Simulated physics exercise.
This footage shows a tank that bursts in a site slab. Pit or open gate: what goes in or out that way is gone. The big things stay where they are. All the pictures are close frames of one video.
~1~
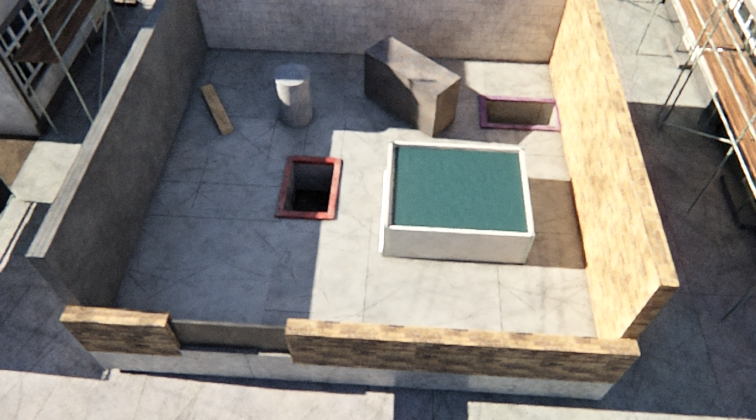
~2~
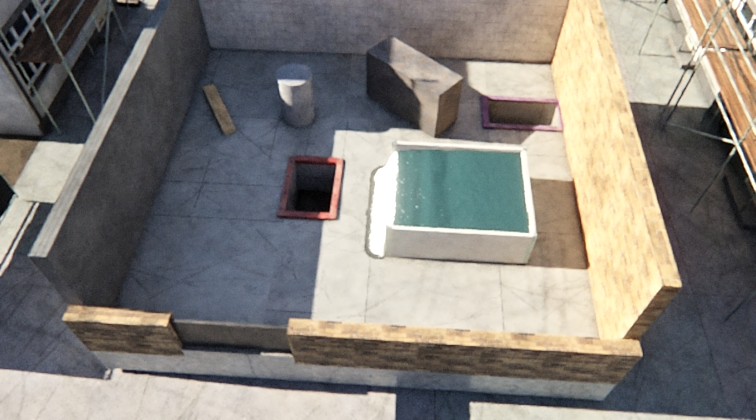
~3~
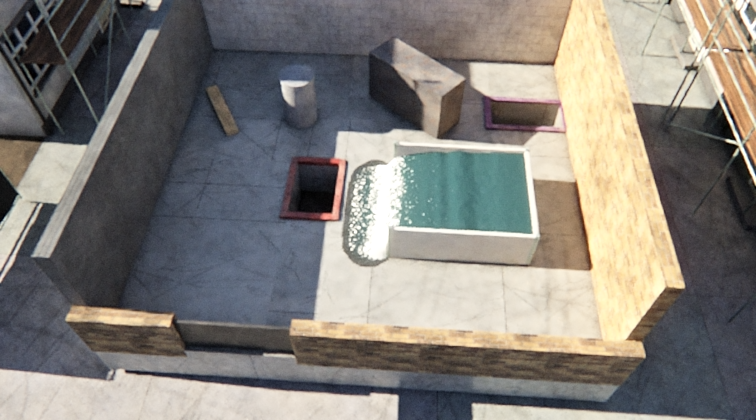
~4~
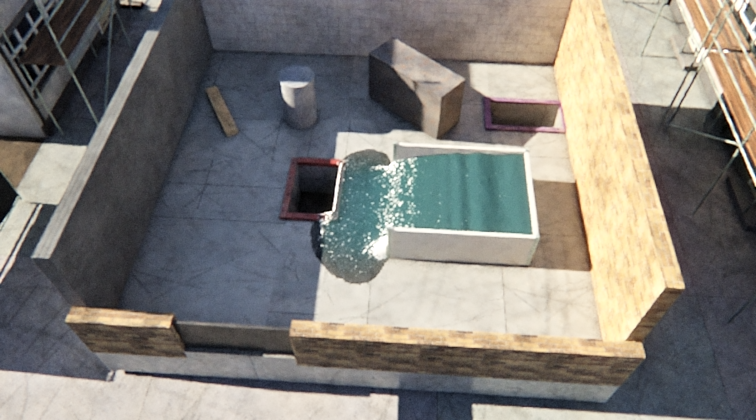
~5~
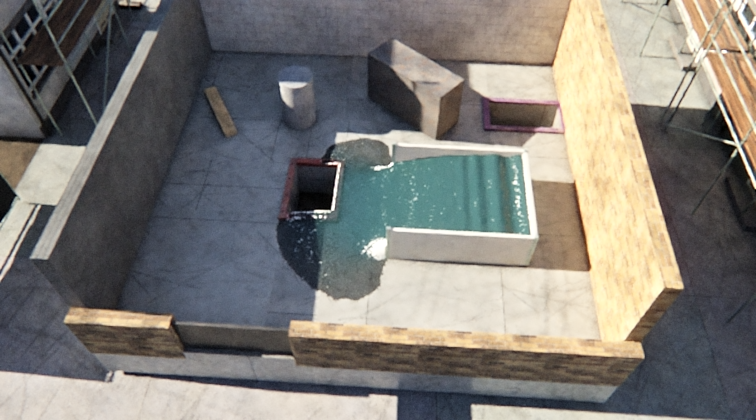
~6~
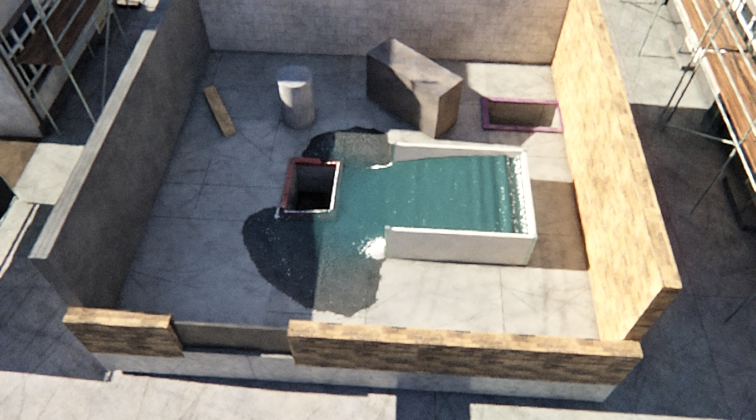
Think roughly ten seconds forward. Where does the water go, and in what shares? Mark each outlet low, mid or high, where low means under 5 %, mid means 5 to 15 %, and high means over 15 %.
Marks - gate: Low, red pit: High, purple pit: Low.
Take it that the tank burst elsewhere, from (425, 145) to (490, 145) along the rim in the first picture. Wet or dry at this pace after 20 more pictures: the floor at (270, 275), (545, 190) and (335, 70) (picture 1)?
First spot spared, second spot submerged, third spot submerged.
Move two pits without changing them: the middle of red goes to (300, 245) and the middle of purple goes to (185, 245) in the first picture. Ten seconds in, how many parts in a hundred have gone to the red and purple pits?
For red, 35 in a hundred; for purple, 12 in a hundred.
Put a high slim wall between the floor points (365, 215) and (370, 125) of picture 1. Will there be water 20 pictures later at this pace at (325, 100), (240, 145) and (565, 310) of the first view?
In the order given, the spots are swamped, spared and spared.
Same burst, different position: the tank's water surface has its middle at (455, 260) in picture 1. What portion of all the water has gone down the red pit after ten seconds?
The red pit takes 8 per cent.
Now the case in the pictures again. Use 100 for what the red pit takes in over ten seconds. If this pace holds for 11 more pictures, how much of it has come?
Close to 65 %.
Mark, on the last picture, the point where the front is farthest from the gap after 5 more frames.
Close to (129, 272), I think.
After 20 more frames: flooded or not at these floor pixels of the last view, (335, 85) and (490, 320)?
First spot swamped; second spot spared.
A moment on, water covers 25 % of the floor; the gate 0 %, the red pit 15 %, the purple pit 0 %.
Next, water covers 35 % of the floor; the gate 0 %, the red pit 26 %, the purple pit 0 %.
Then, water covers 40 % of the floor; the gate 0 %, the red pit 35 %, the purple pit 0 %.
Later, water covers 60 % of the floor; the gate 0 %, the red pit 39 %, the purple pit 0 %.
In the end, water covers 75 % of the floor; the gate 0 %, the red pit 40 %, the purple pit 0 %.
